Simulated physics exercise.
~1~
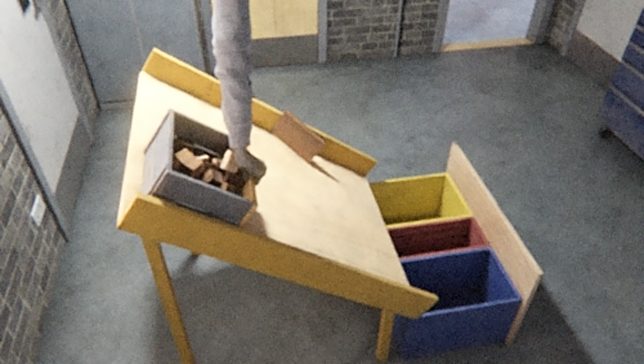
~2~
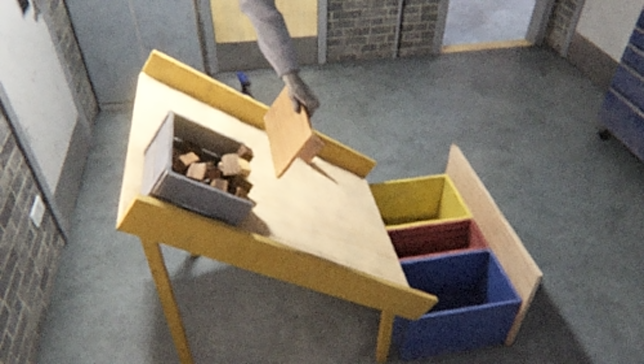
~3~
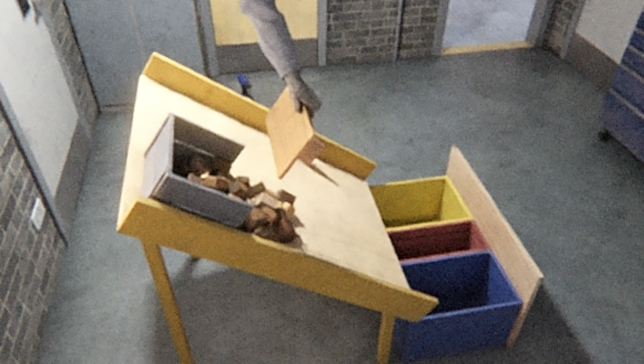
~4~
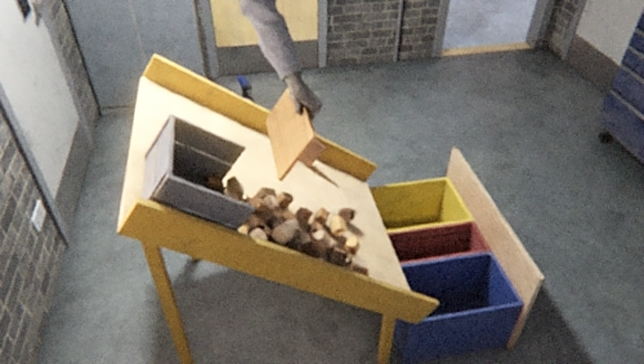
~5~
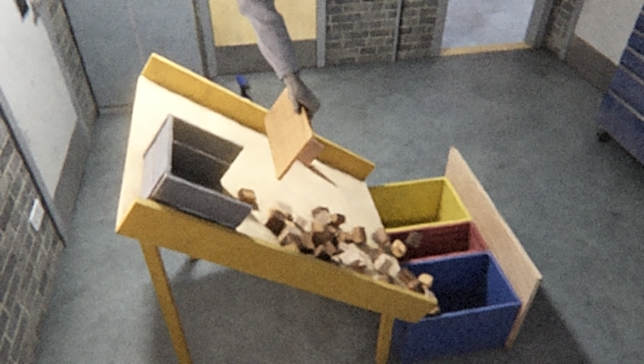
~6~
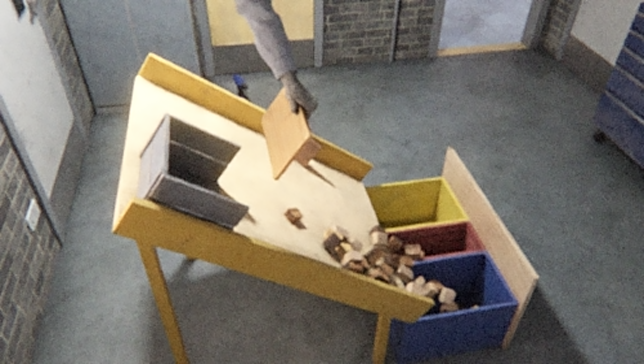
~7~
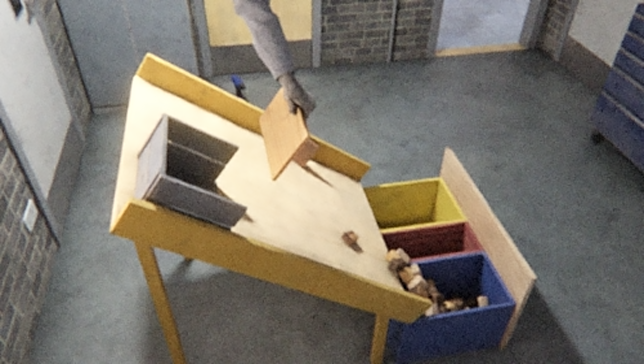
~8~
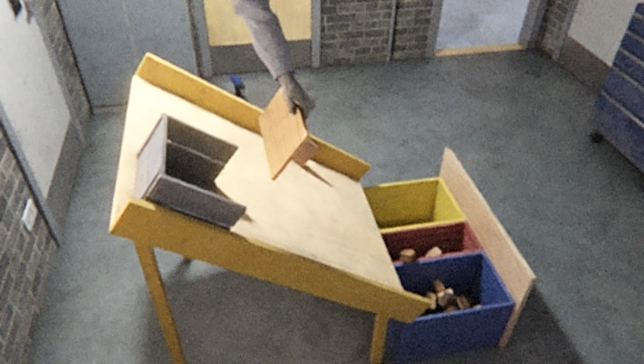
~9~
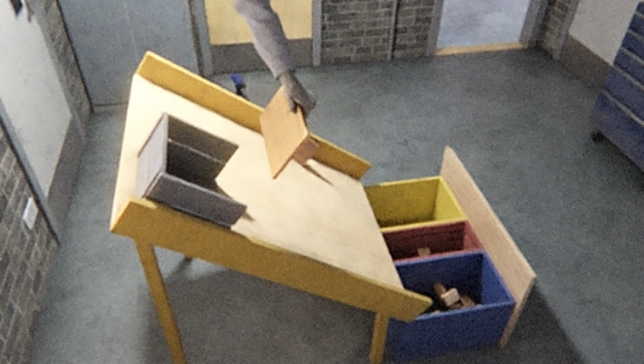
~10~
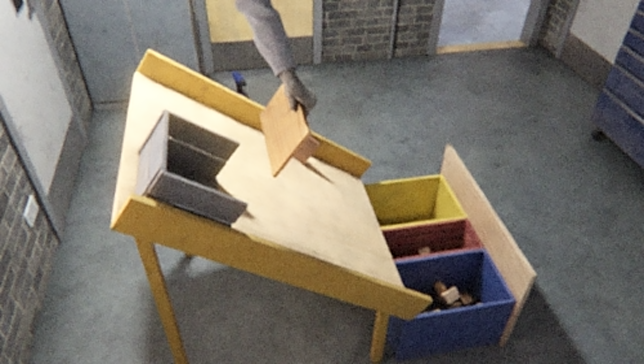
Small wooden blocks sit heaped in a grey pen at the upper left of a pale, yellow-walled sloping table, seen from above by a slightly swaying camera in a grey-floored room with brick walls. Yellow, red and blue bins stand at its lower right end. A grey-sleeved arm lifts a wooden gate away from the pen and holds it over the table. The blocks spill out, tumble down along the near wall and pour off the low corner. Most drop into the nearest, blue bin, some into the red, leaving the slope bare and the yellow one empty.
